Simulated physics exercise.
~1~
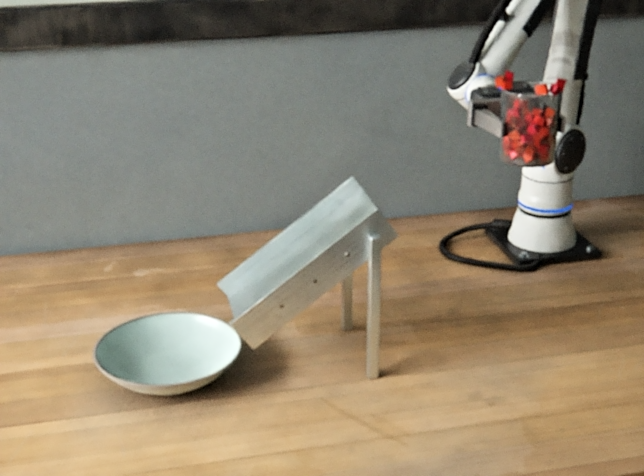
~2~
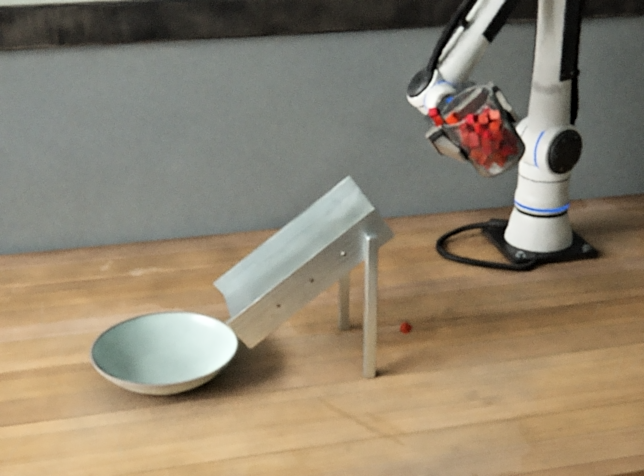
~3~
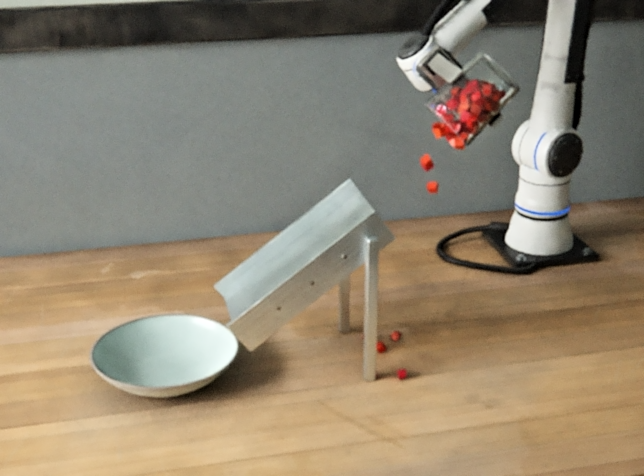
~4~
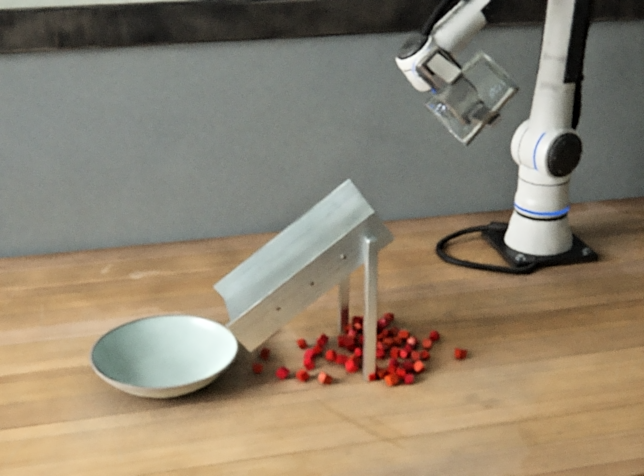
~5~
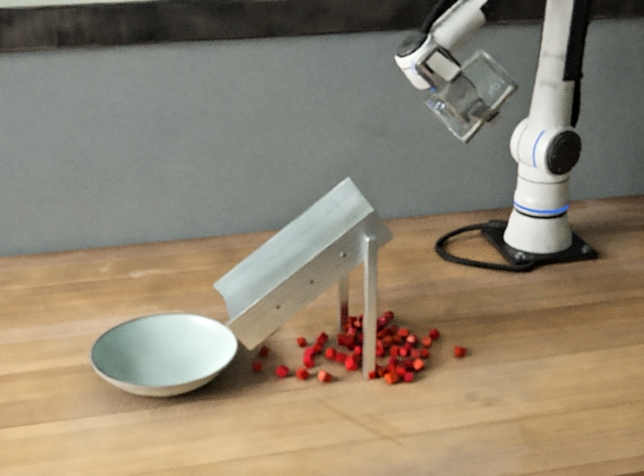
A robot arm tipped a clear beaker heaped with red vegetable dice forward until it was upside down, but the pieces missed the metal chute and ended up scattered on the wooden table around its legs, leaving the pale green bowl empty.
